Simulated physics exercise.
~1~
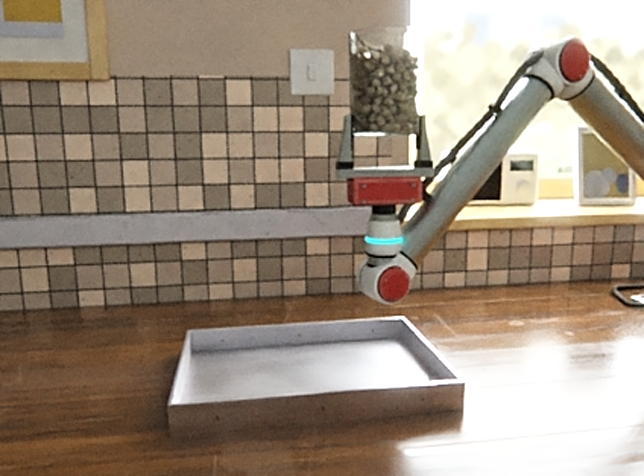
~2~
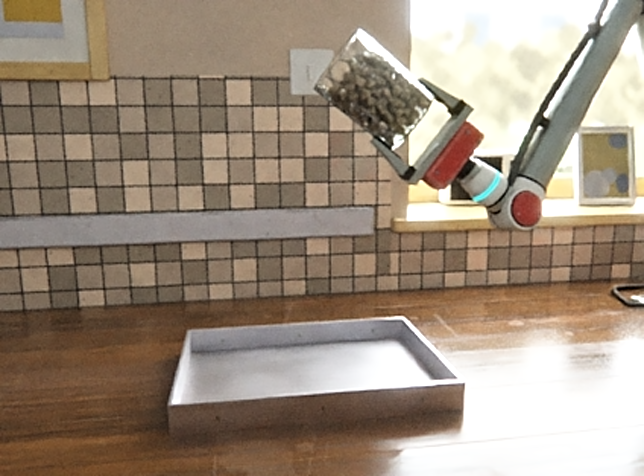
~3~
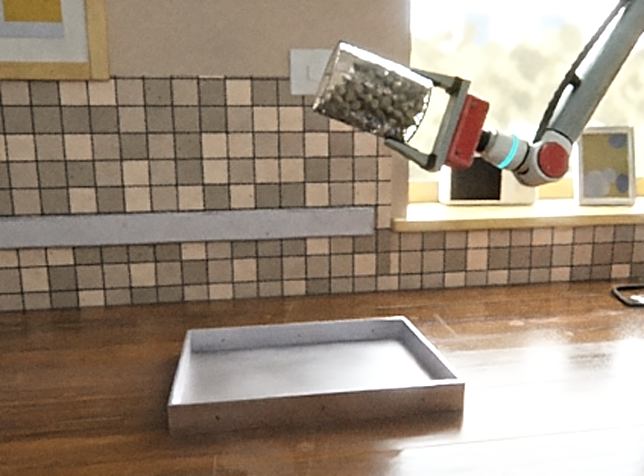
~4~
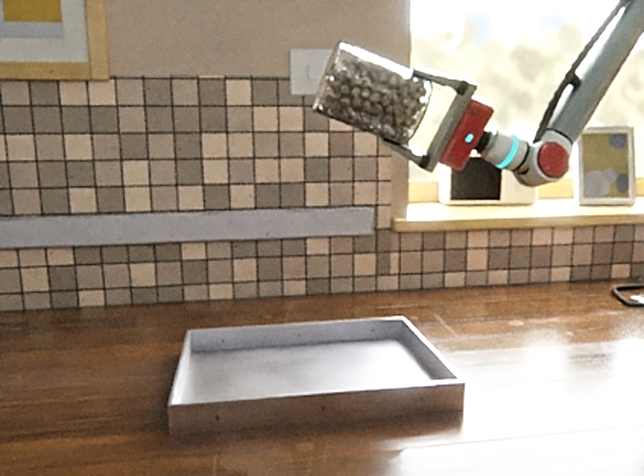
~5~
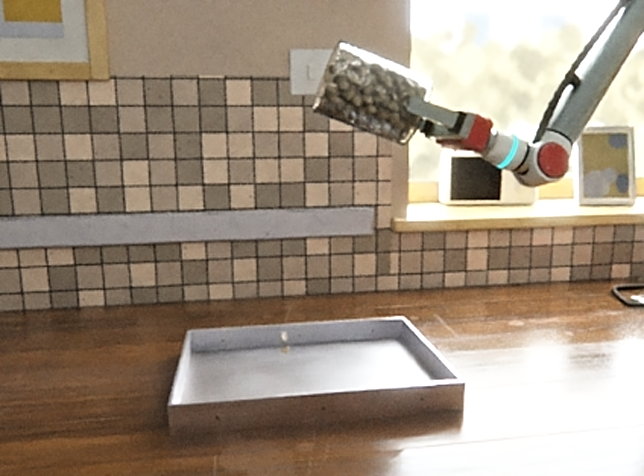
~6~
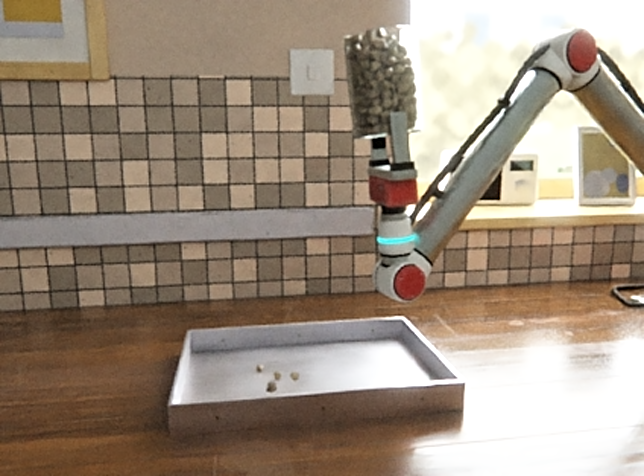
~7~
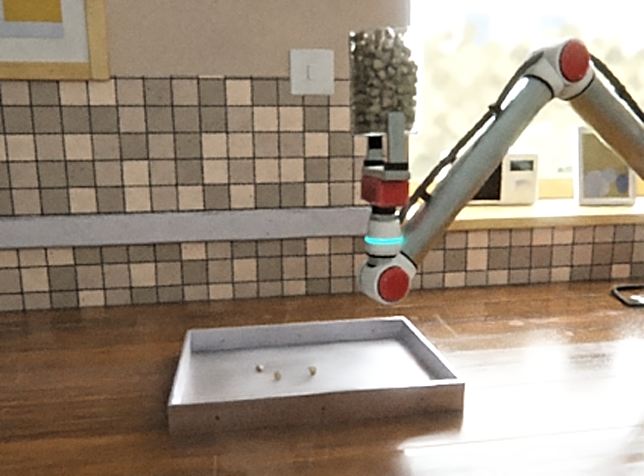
A clear tumbler packed with small grey-brown pebbles stands upright in the gripper of a grey robot arm with red joints, seen from a still view across a kitchen. Below it, a shallow pale grey tray rests on a glossy wooden counter, with checkered tiles and a bright window behind. The arm swings the tumbler over to the left until it lies nearly on its side, mouth tipped slightly downward. It then rolls the tumbler in place, and a few pebbles drop into the tray. Finally the arm stands it upright, still nearly full, with only a few pebbles scattered in the tray.
